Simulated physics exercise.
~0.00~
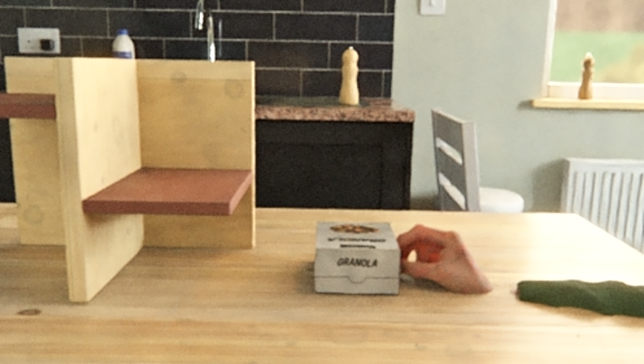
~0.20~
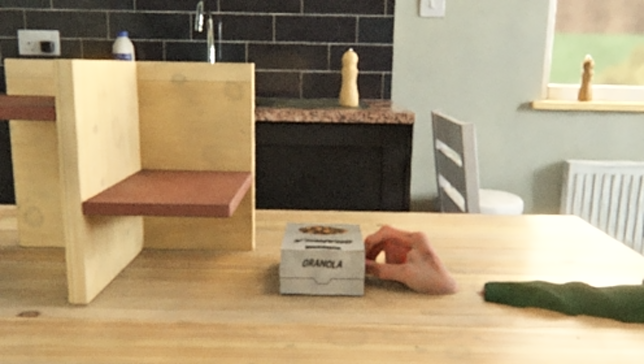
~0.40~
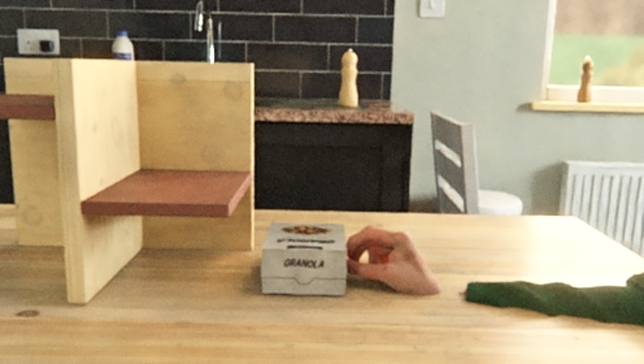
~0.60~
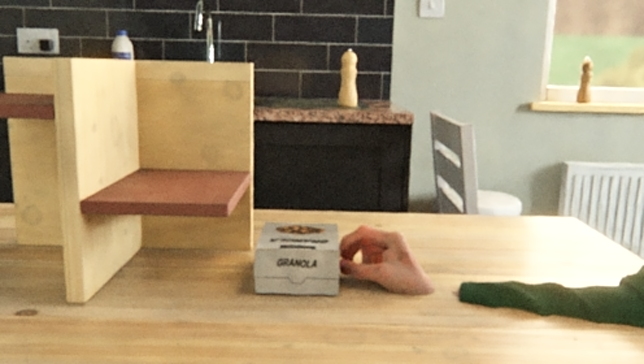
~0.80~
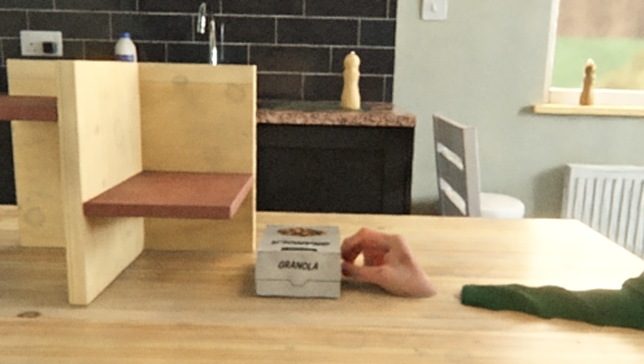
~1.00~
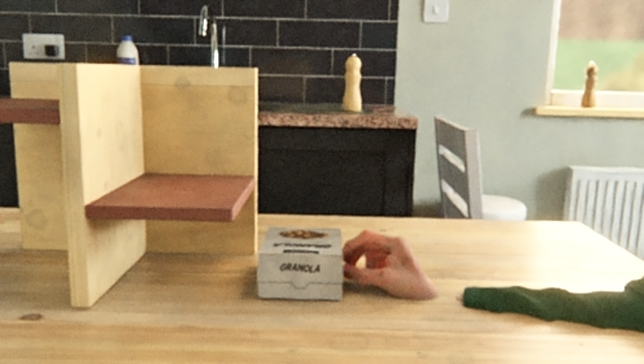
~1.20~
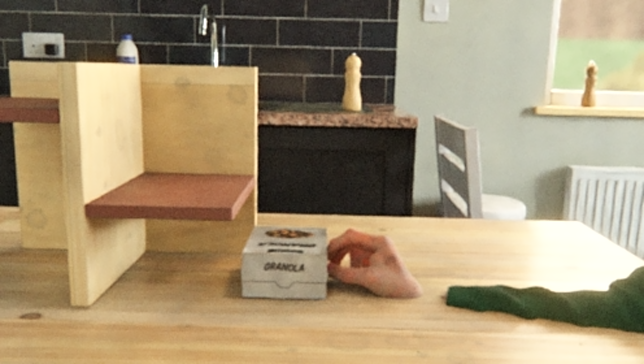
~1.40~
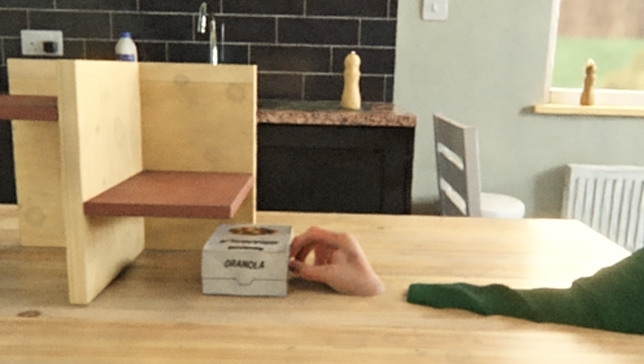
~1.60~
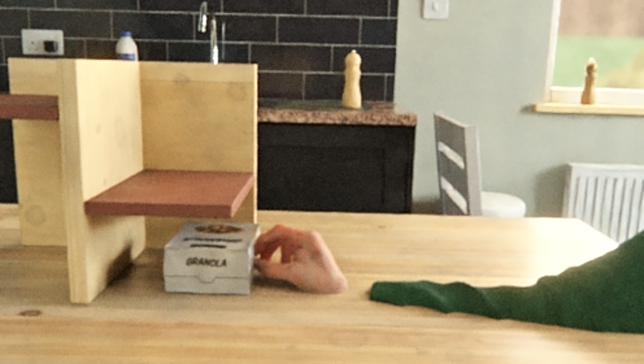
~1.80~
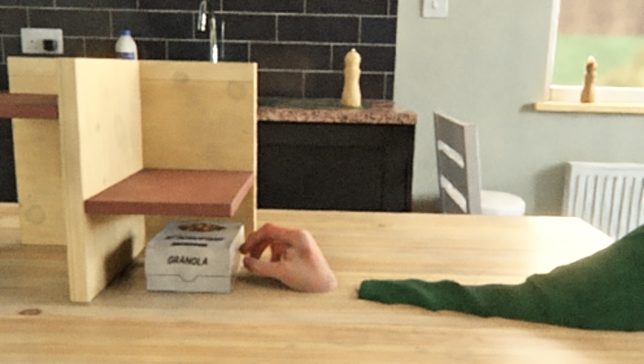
In a kitchen with dark wall tiles, seen from the front across a pale wooden table by a slightly swaying camera, a wooden unit with a low reddish-brown shelf stands on the left. A whitish granola box rests near the middle, with a hand at its right side and a dark green sleeve farther right. The hand pushes the box left, then pauses briefly short of the shelf. It pushes on, bringing the box up to the opening and partly beneath the shelf. Finally, the box clears the shelf's underside and sits lower left, the hand still beside it.
